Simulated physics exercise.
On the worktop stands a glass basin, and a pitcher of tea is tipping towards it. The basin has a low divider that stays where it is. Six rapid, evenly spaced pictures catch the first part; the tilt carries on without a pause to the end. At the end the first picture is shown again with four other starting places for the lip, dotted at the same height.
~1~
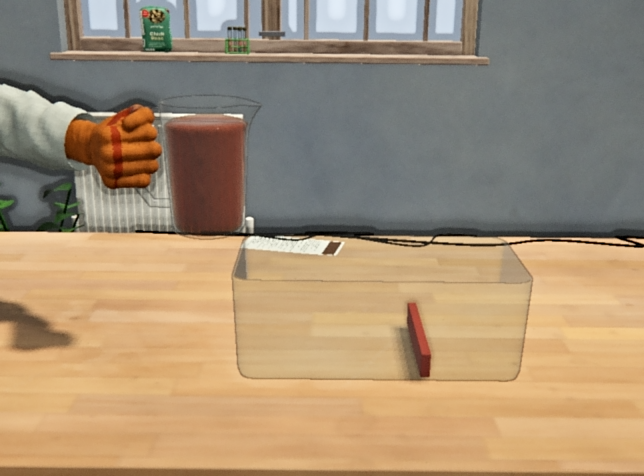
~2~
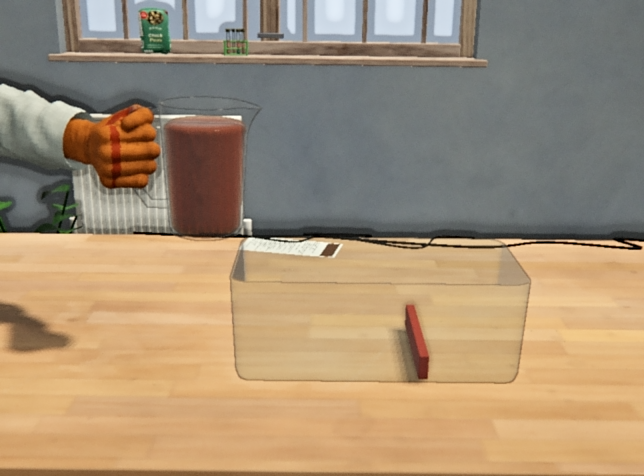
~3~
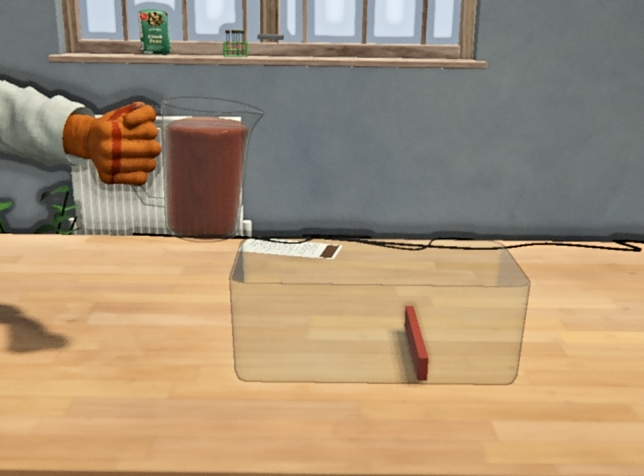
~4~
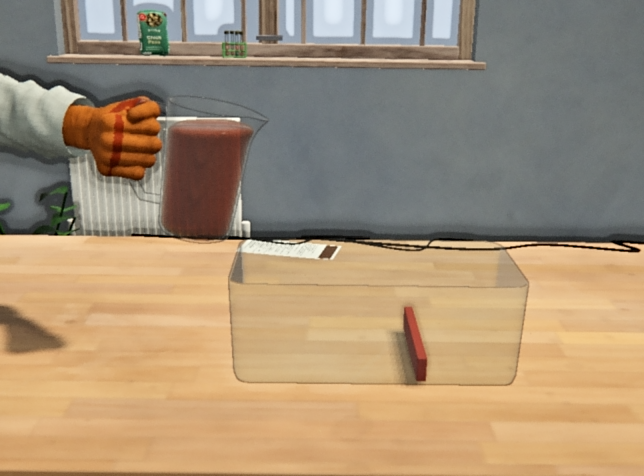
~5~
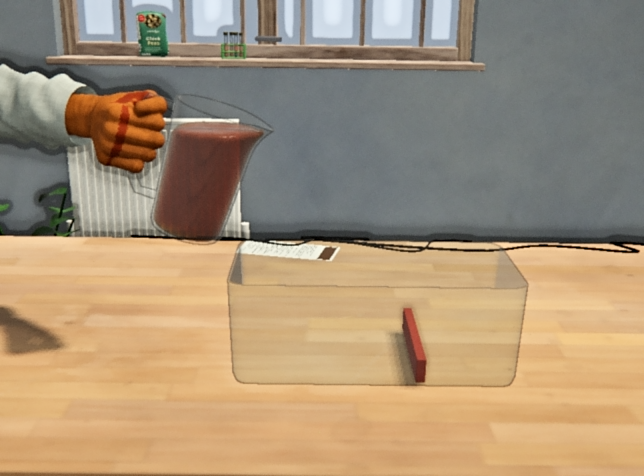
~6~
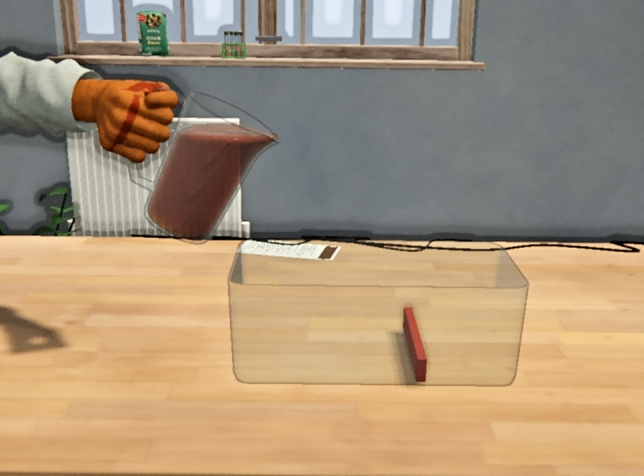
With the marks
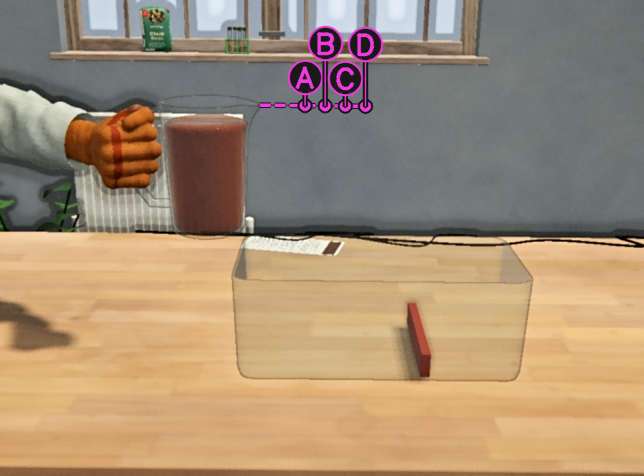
Orange-gloved hand holding a glass pitcher of reddish-brown tea upright, then gradually tilting it rightward above a clear, empty basin.
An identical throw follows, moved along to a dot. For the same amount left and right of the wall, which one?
C works best here.
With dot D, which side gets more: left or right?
More ends on the right.
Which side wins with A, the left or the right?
More ends on the left.
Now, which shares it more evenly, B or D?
That would be D.
In magenta, A at (305, 105); B at (325, 105); C at (345, 106); D at (365, 106).
For dot A, about 87 % ends left of the wall and 11 % right of it.
For dot B, about 88 % ends left of the wall and 11 % right of it.
For dot C, about 47 % ends left of the wall and 53 % right of it.
For dot D, about 31 % ends left of the wall and 69 % right of it.
